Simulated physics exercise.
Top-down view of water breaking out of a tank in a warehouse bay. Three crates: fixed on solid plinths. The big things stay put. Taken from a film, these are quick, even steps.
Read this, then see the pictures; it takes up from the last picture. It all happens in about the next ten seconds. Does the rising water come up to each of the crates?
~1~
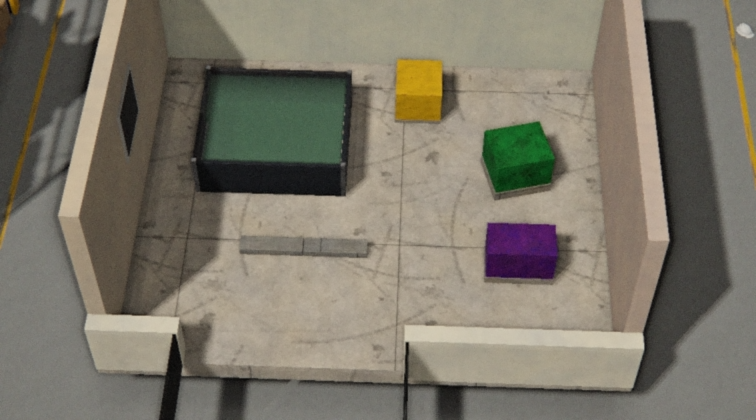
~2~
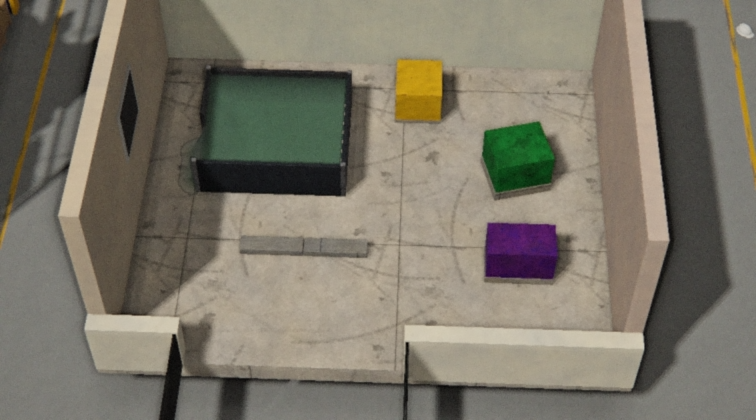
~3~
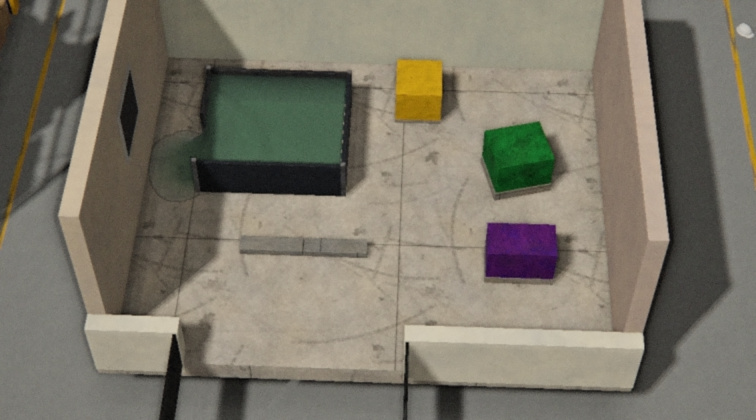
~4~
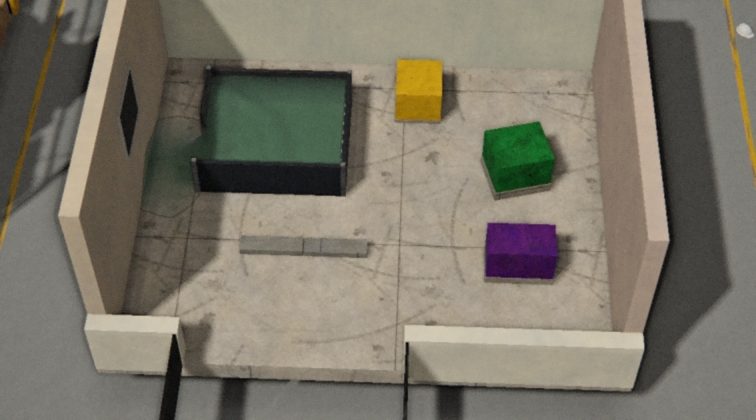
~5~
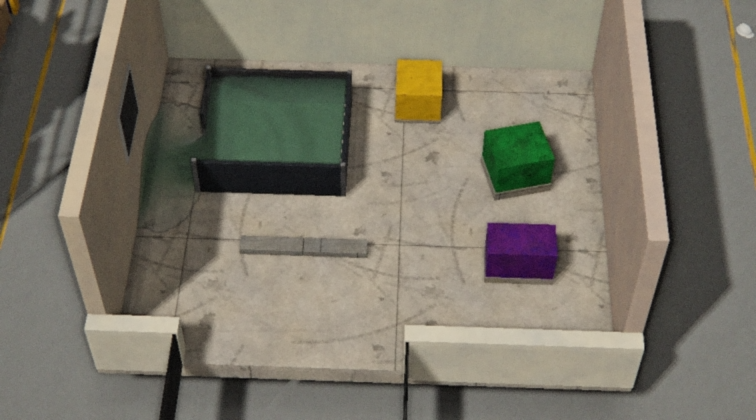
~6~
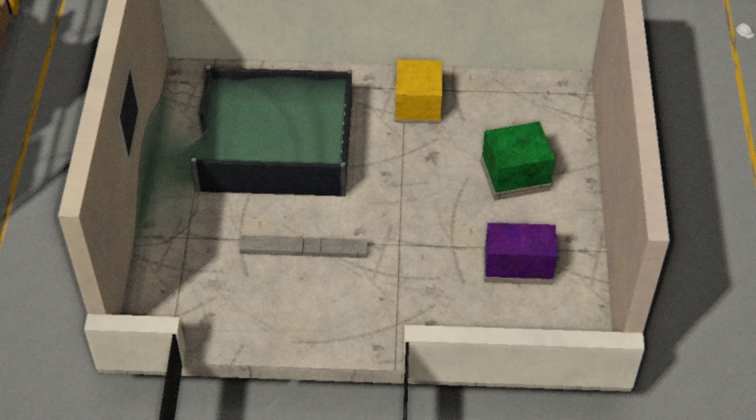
The purple crate - no, it does not. The green crate - no, it does not. The yellow crate - yes, it does.
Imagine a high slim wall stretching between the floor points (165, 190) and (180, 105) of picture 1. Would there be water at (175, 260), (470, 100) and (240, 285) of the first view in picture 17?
Outcome by spot, in order - watered, unwatered, watered.
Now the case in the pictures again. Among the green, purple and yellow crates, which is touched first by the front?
My answer: The yellow one.
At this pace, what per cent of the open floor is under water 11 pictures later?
My guess is around 25 in a hundred.
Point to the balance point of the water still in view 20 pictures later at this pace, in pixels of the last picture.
Centre of mass: Roughly (241, 165).
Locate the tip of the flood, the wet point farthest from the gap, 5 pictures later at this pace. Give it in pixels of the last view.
Front's tip: Near (116, 345).
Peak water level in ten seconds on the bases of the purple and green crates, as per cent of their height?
60 %, then 40 %.
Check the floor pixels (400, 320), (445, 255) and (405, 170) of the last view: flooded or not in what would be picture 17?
Result by point, in sequence: Unwetted, then unwetted, then unwetted.
A moment on, water covers 15 % of the floor; the purple crate not reached, the green crate not reached, the yellow crate not reached.
Next, water covers 25 % of the floor; the purple crate not reached, the green crate not reached, the yellow crate not reached.
Then, water covers 35 % of the floor; the purple crate not reached, the green crate not reached, the yellow crate water round its plinth.
Later, water covers 65 % of the floor; the purple crate water round its plinth, the green crate water round its plinth, the yellow crate water round its plinth.
In the end, water covers 95 % of the floor; the purple crate stayed above the water, the green crate stayed above the water, the yellow crate was topped.
